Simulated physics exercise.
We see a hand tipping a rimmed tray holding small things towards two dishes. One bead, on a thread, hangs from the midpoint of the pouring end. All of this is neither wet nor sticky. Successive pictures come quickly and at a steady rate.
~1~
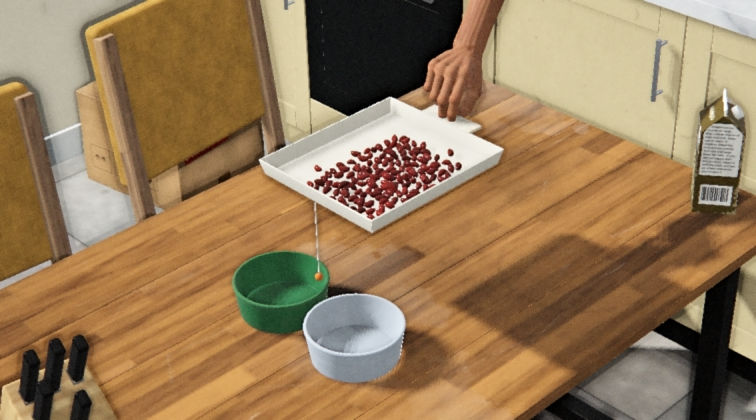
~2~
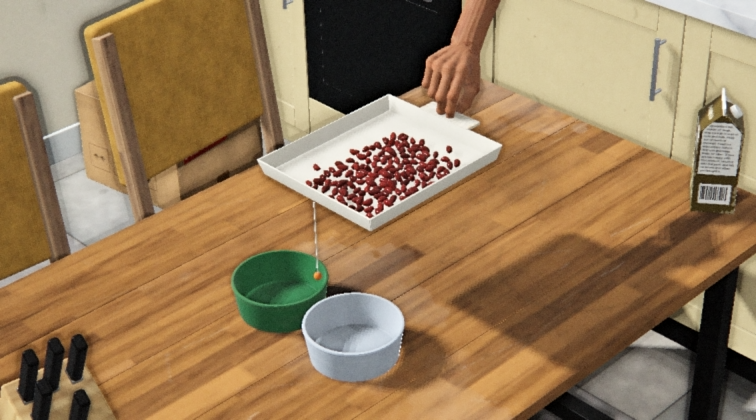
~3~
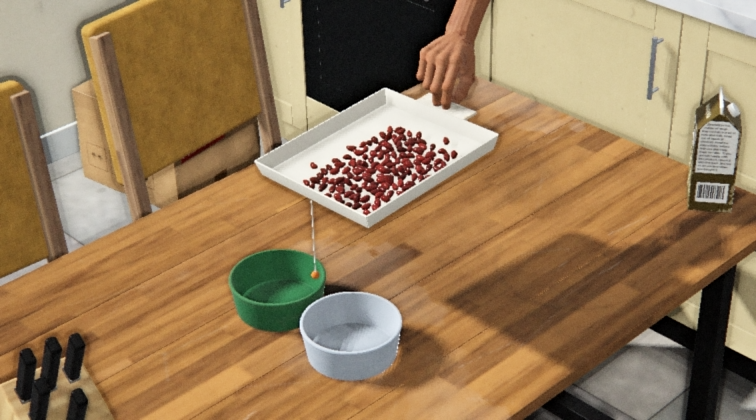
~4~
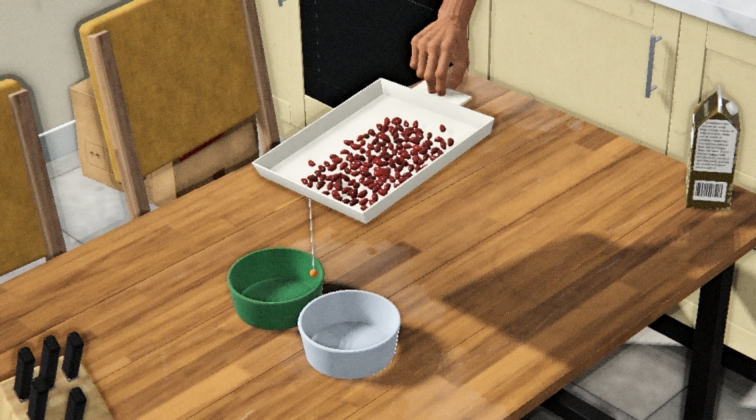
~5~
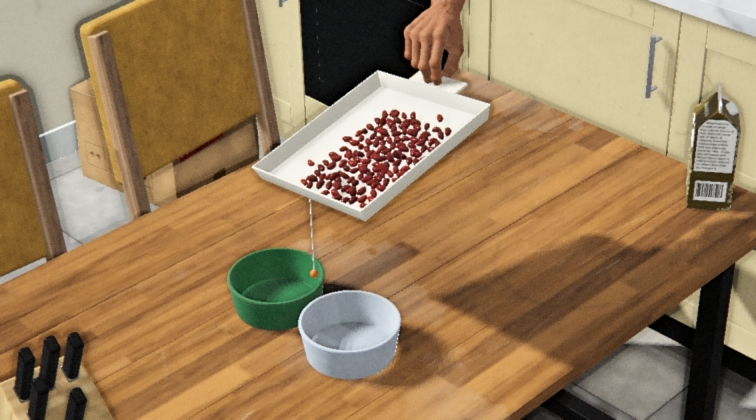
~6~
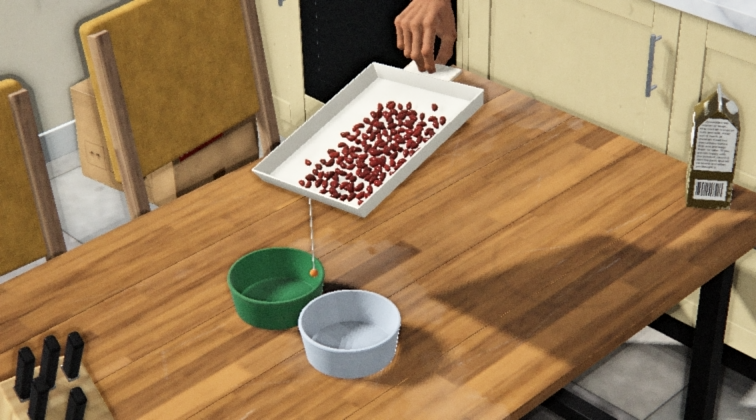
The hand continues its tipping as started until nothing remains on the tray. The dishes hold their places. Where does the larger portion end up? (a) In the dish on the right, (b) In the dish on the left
Option b: In the dish on the left.
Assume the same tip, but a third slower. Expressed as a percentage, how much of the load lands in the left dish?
About 80 per cent.
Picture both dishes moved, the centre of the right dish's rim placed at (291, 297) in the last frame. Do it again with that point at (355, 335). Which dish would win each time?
First place: The leftmost dish. Second place: The leftmost dish.
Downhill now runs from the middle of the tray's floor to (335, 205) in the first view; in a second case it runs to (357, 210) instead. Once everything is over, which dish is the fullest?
Results - the dish on the right side first, the dish on the right side second.
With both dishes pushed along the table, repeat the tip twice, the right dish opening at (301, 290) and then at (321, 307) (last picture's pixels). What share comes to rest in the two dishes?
80 per cent, then 90 per cent.
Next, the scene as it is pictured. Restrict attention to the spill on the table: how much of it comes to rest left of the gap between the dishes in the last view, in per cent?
Near 100 %.
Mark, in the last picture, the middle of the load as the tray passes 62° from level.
The middle of the pieces lands at roughly (305, 160).
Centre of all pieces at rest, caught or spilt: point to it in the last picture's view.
Near (266, 293).
Shortly afterwards, tray tipped steeply; all but a few on the tray; only a few in the air.
Next, tray tipped right over; near half on the tray; near a quarter in the left dish; a little outside both; near a quarter in the air.
Some moments later, tray tipped past a quarter turn; the bulk in the left dish; near a quarter outside both.
In the end, tray tipped past a quarter turn; none at all in the right dish; the bulk in the left dish; near a quarter outside both.
